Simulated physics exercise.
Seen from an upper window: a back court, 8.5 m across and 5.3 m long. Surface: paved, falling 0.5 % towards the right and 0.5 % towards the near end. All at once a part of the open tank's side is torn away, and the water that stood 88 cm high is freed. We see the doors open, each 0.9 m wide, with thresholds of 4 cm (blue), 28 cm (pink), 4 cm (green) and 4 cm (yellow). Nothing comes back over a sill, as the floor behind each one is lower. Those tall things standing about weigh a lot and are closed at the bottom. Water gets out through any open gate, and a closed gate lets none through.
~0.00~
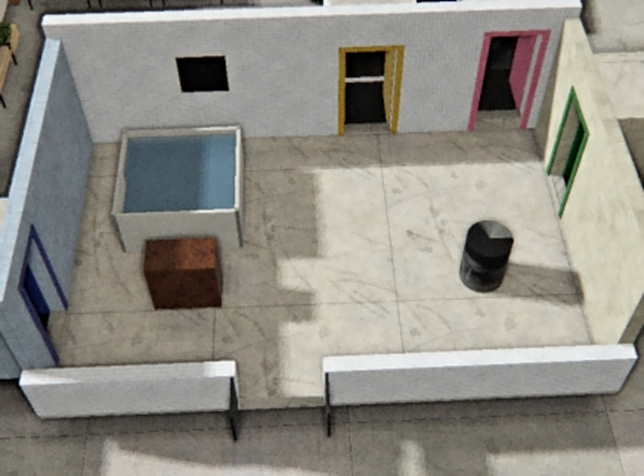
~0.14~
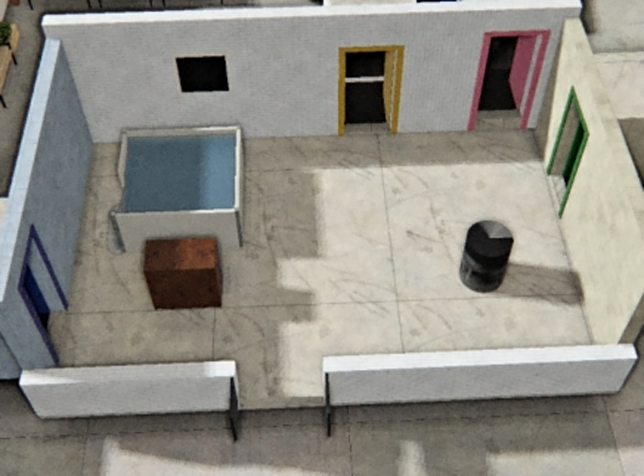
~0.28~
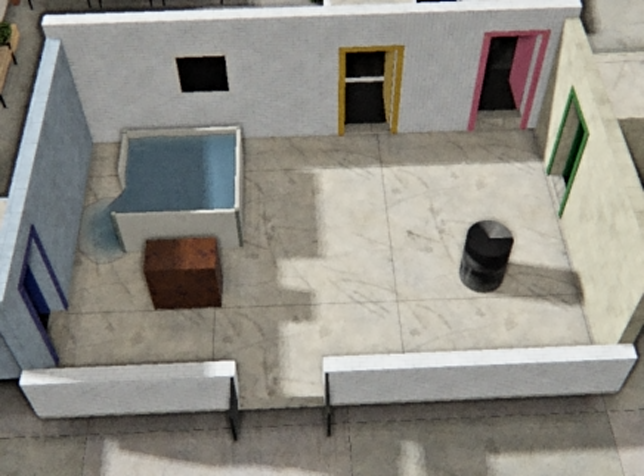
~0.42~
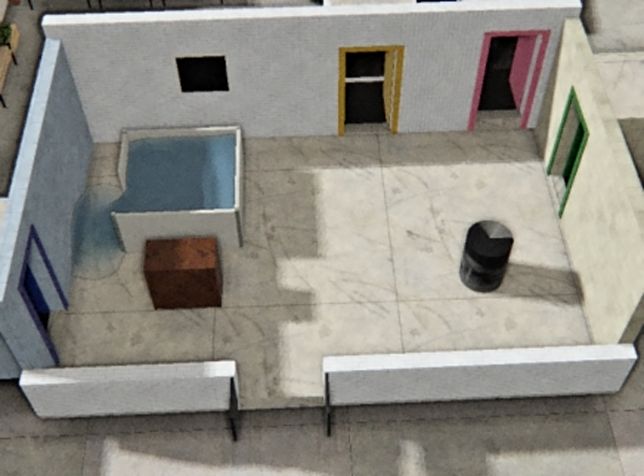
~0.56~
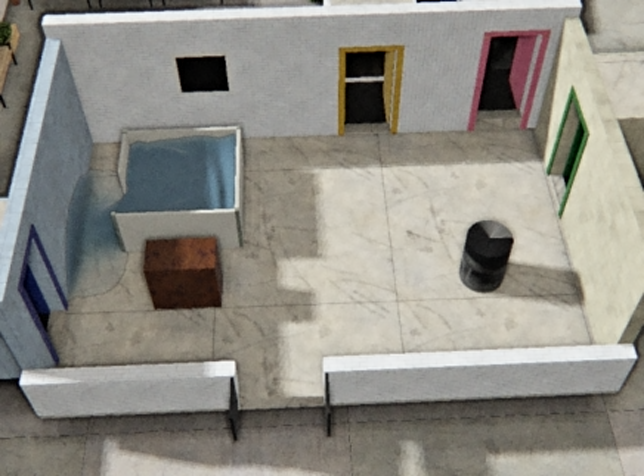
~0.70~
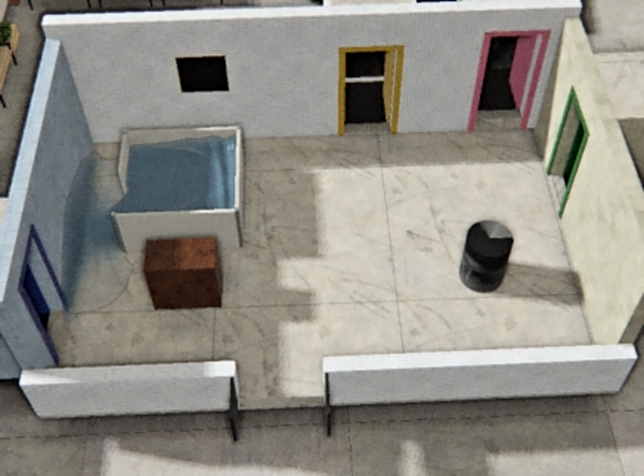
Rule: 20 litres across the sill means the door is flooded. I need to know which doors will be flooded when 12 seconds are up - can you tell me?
The blue door will see too much water come in; the pink door will see an amount within the limit come in; the green door will see too much water come in; the yellow door will see an amount within the limit come in.
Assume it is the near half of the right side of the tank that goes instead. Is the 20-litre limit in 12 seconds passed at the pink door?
In that case, pink door: Less than that.
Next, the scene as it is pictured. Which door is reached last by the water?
It is the green one.
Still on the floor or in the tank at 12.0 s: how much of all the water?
About 86 per cent.
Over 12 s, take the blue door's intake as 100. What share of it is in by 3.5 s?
That works out near 40%.
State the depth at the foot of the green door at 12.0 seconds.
Average: ~ 10.5 cm.
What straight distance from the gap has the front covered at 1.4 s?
I'd say close to 3.2 m.
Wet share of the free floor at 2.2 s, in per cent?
I'd guess around 25 %.
After 1.4 s water covers 15 % of the floor and is deepest (64 cm) near (79, 235); blue door 11 cm at the sill, 3 L in, pink door not reached, green door not reached, yellow door not reached.
After 2.2 s water covers 25 % of the floor and is deepest (46 cm) near (90, 234); blue door 10 cm at the sill, 15 L in, pink door not reached, green door not reached, yellow door not reached.
After 3.5 s water covers 50 % of the floor and is deepest (34 cm) near (79, 235); blue door 8 cm at the sill, 30 L in, pink door not reached, green door not reached, yellow door 6 cm at the sill, 0 L in.
After 7.0 s water covers 90 % of the floor and is deepest (16 cm) near (79, 235); blue door 7 cm at the sill, 62 L in, pink door 7 cm at the sill, 0 L in, green door 14 cm at the sill, 61 L in, yellow door 4 cm at the sill, 3 L in.
After 12.0 s water covers 95 % of the floor and is deepest (11 cm) near (585, 311); blue door 4 cm at the sill, 79 L in, pink door 8 cm at the sill, 0 L in, green door 11 cm at the sill, 218 L in, yellow door 2 cm at the sill, 4 L in.
